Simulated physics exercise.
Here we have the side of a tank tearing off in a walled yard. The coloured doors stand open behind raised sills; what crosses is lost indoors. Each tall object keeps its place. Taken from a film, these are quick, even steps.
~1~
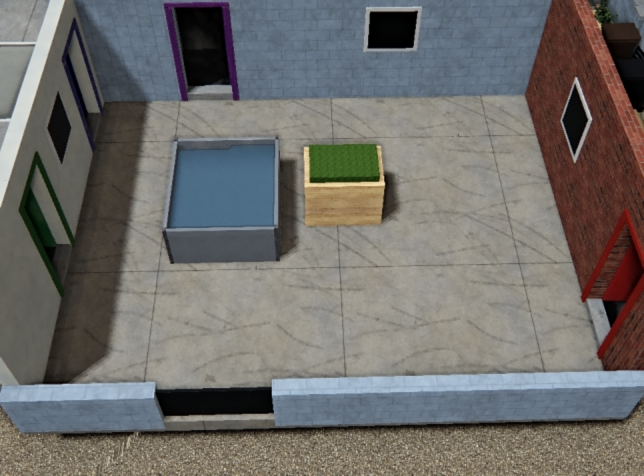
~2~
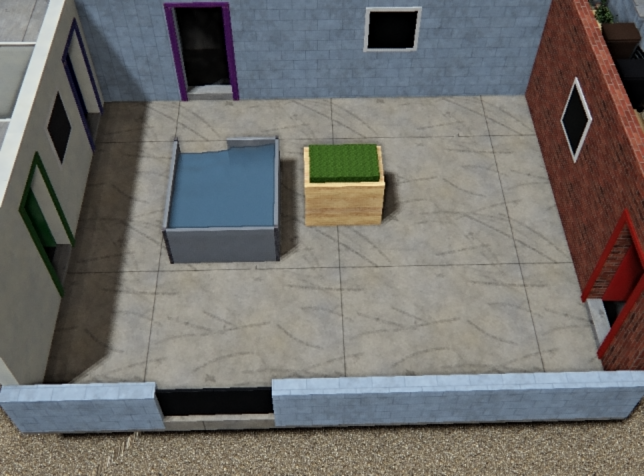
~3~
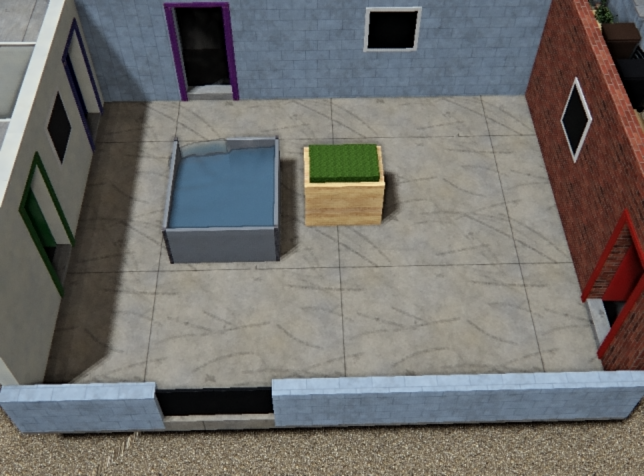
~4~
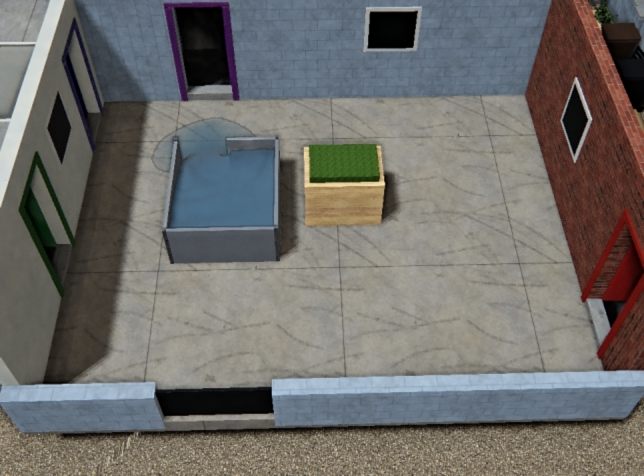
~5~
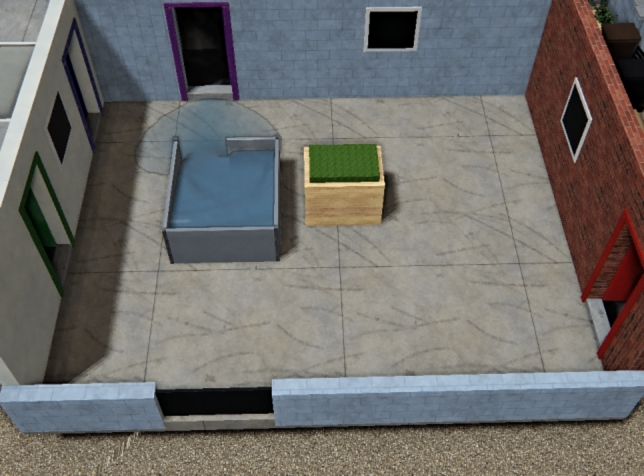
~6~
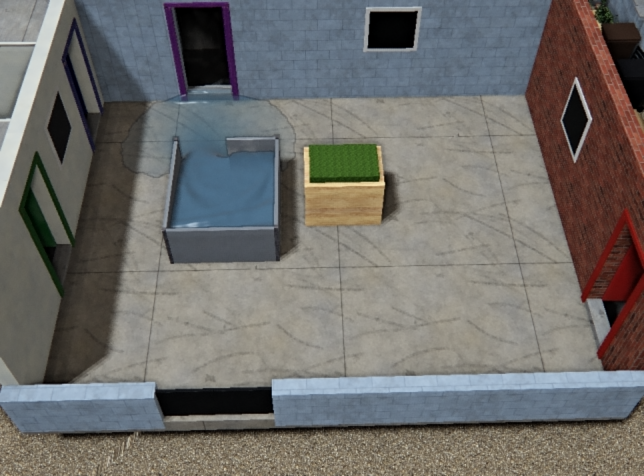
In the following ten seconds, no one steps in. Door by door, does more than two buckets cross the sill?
In the end the green door will pass two buckets at most, the purple door will pass more than two buckets, the red door will pass two buckets at most, the blue door will pass more than two buckets.
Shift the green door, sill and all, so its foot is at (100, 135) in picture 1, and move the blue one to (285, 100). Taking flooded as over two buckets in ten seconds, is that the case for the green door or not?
Note - green door ends up higher.
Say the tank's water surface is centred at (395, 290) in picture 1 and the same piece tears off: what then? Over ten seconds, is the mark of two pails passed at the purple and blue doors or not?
Purple door doesn't reach it, blue door doesn't reach it.
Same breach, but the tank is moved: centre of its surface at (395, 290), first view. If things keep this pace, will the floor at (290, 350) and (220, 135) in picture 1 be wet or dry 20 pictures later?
Spared, spared.
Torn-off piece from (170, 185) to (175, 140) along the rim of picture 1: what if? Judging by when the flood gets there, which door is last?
It's the red-painted one.
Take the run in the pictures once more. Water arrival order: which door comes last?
I'd go with the red-painted one.
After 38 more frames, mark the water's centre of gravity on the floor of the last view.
Near (254, 188).
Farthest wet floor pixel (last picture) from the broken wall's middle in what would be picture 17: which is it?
My best guess is about (431, 98).
A moment on, water covers 15 % of the floor; the green door not reached, the purple door over two buckets in, the red door not reached, the blue door wet at the sill, nothing in.
Next, water covers 20 % of the floor; the green door not reached, the purple door far over two buckets in, the red door not reached, the blue door over two buckets in.
Then, water covers 40 % of the floor; the green door wet at the sill, nothing in, the purple door far over two buckets in, the red door not reached, the blue door far over two buckets in.
Later, water covers 65 % of the floor; the green door wet at the sill, nothing in, the purple door far over two buckets in, the red door not reached, the blue door far over two buckets in.
In the end, water covers 85 % of the floor; the green door wet at the sill, nothing in, the purple door far over two buckets in, the red door wet at the sill, nothing in, the blue door far over two buckets in.
